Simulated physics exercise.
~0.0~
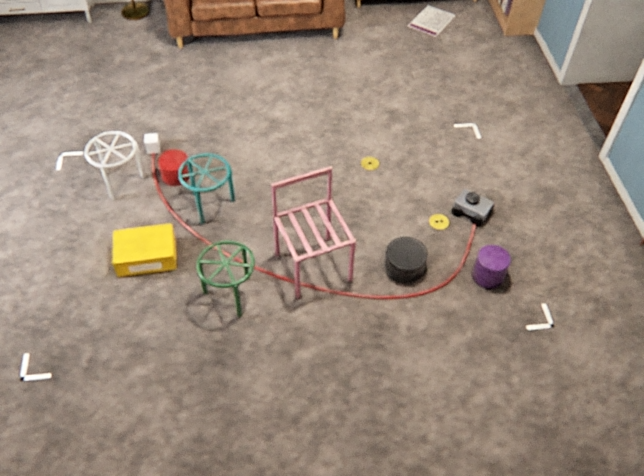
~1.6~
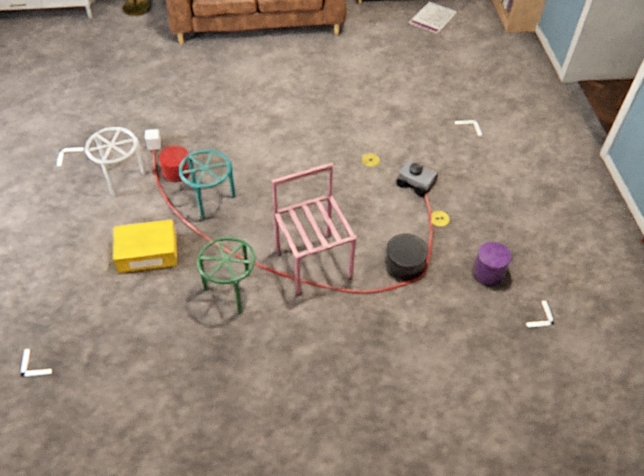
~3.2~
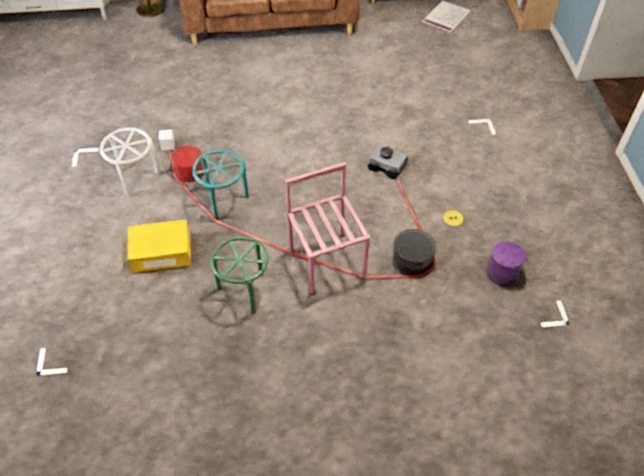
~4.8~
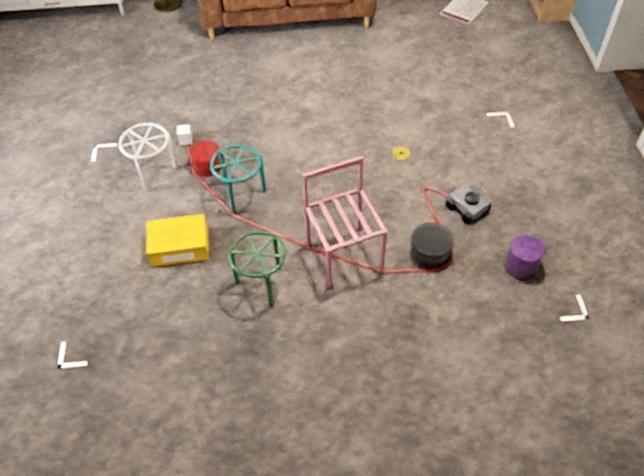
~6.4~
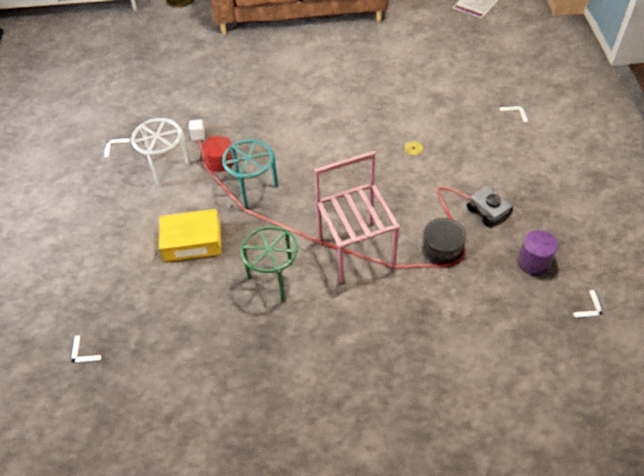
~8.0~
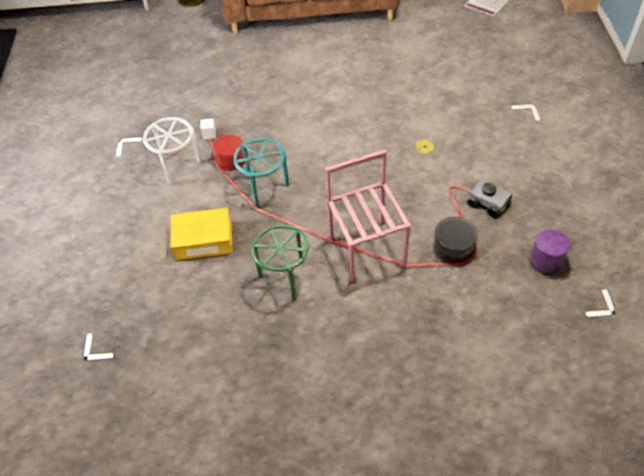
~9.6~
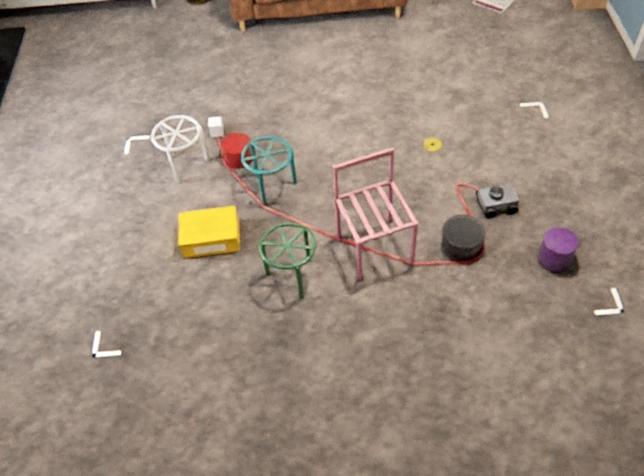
On a grey carpet, a small cart trailing a red lead drives between yellow marks and stops.
